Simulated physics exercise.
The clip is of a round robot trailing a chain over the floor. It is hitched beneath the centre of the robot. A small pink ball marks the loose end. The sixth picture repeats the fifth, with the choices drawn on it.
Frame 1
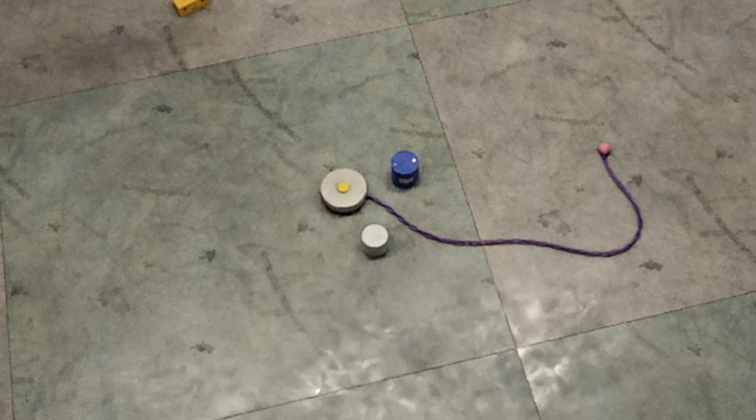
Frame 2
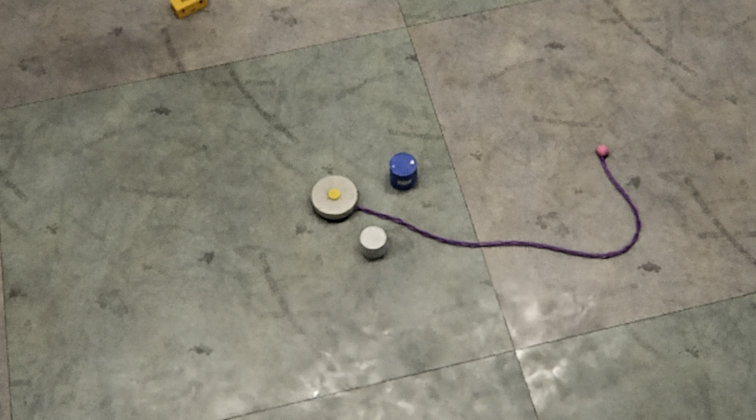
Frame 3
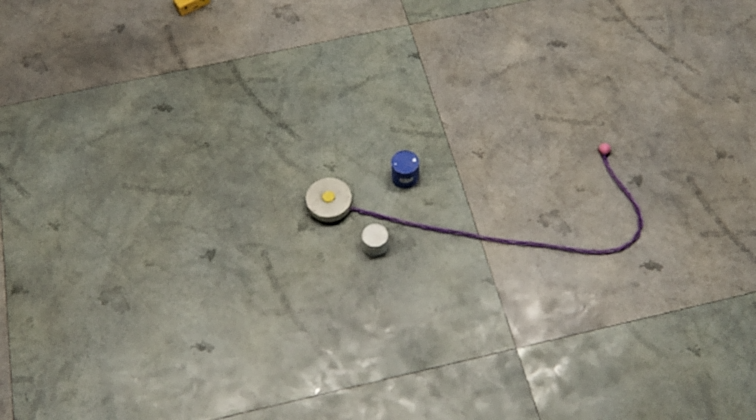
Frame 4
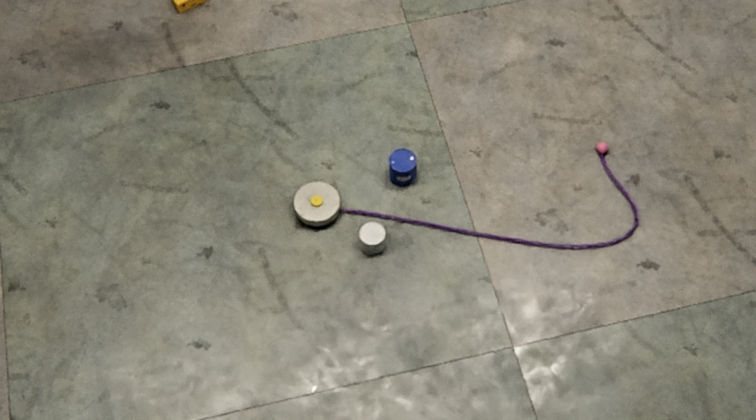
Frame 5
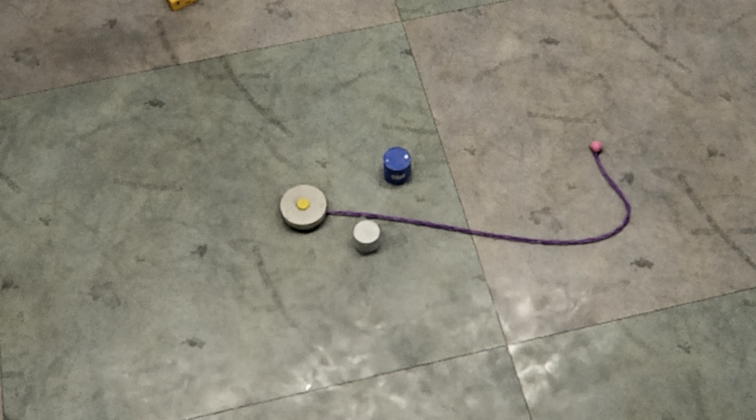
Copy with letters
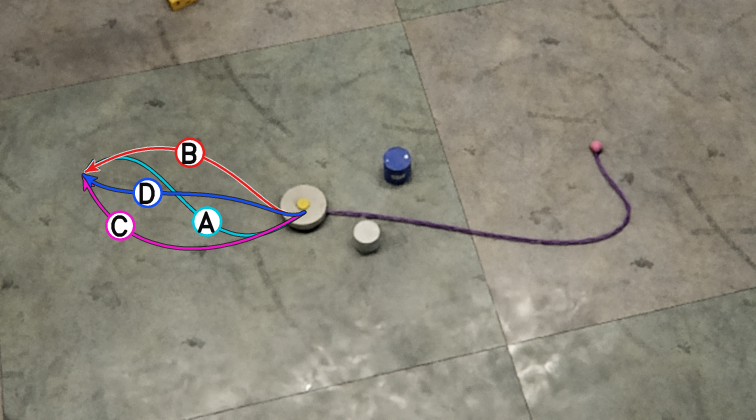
On a tiled floor, a round grey robot moving left past a blue keg and white pot, trailing a dark purple chain.
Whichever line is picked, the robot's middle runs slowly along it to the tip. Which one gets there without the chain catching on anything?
Route D touches nothing.
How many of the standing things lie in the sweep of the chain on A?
One.
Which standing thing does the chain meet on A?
The white pot.
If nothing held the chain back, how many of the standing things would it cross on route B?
It sweeps one.
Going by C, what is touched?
It is the white pot.
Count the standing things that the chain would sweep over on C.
In all, one.
On the marked copy, A from (304, 212) via (188, 205) to (85, 171); B from (304, 212) via (204, 158) to (86, 172); C from (304, 212) via (174, 248) to (84, 177); D from (304, 212) via (192, 194) to (83, 175).
Following D. Soon after the start, robot (220, 193), middle of the chain (433, 219), free end (597, 151).
Later, robot (133, 188), middle of the chain (346, 201), free end (551, 185).
In the end, robot (80, 170), middle of the chain (288, 196), free end (494, 191); nothing has been touched.
As for the rest, A meets the white pot; B meets the blue keg; C meets the white pot.
